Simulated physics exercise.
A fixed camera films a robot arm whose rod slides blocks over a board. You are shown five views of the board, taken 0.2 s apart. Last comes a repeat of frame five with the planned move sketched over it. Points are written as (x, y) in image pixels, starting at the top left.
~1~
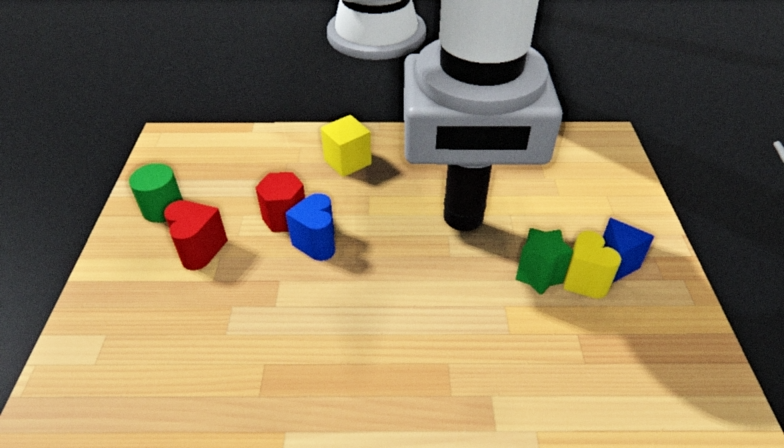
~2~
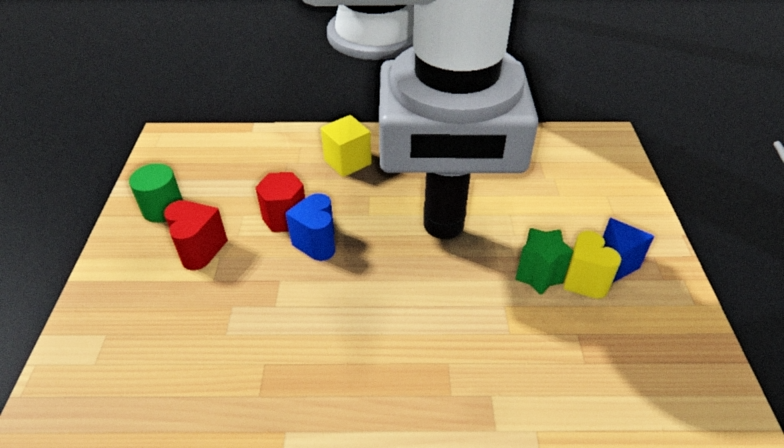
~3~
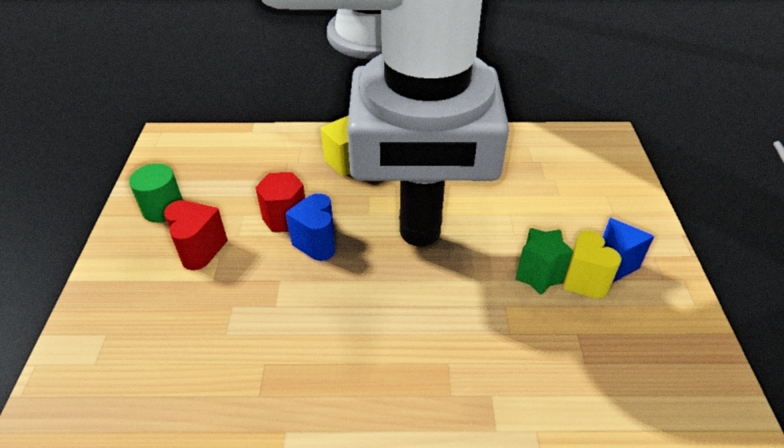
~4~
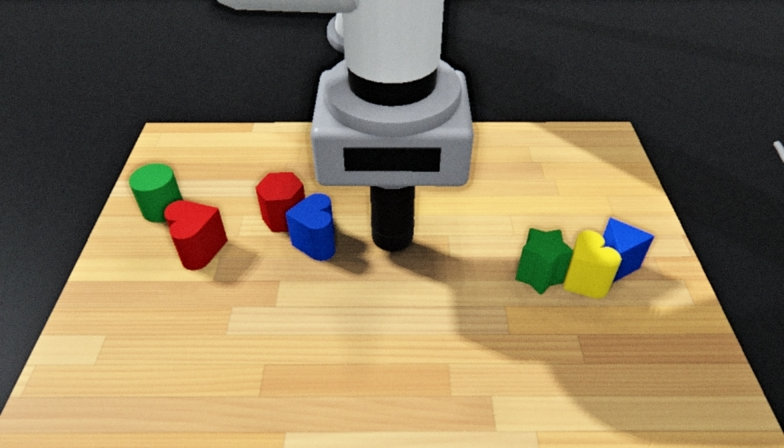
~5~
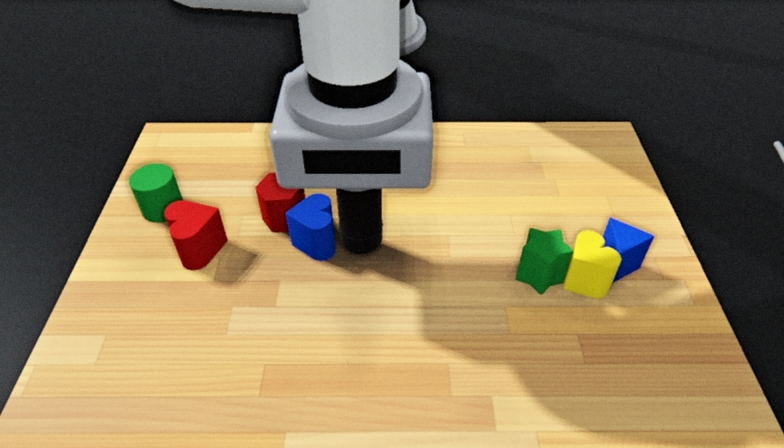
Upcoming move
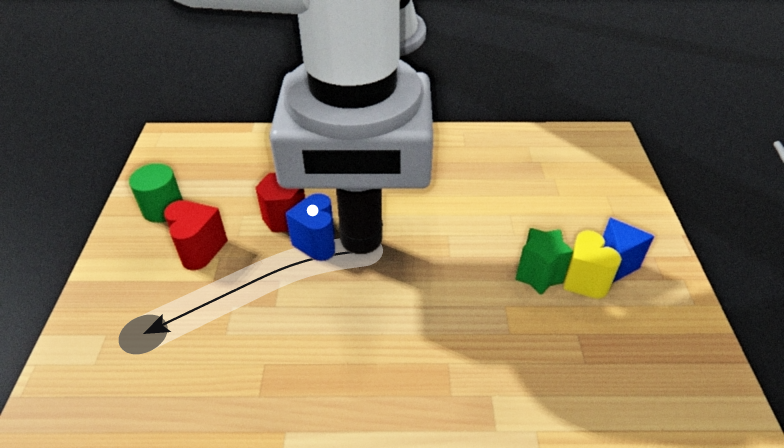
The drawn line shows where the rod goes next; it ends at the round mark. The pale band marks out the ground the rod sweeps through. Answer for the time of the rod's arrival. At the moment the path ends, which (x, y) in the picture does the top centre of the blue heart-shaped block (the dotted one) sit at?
Top centre: (261, 212).
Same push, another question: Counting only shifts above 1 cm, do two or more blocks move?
It seems not.
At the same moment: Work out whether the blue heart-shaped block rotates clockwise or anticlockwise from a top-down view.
Looking down on the board, it turns clockwise.
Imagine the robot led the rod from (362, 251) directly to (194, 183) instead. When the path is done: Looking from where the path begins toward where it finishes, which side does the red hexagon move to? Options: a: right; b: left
That would be a.
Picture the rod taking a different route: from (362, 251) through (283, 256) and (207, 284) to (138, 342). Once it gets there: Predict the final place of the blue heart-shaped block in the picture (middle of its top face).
Near (228, 205).
Path on the board, from (362, 251) by way of (256, 280) to (143, 334); the dot is on the blue heart-shaped block.
On the path given first. One third of the way, rod (287, 255); red hexagon (277, 183); blue heart-shaped block (265, 211), turned 60° clockwise.
Two thirds of the way, rod (215, 287); red hexagon (277, 183); blue heart-shaped block (261, 212), turned 75° clockwise.
At the end, rod (138, 324); red heart-shaped block in place; red hexagon (277, 183); blue heart-shaped block (261, 212), turned 75° clockwise.
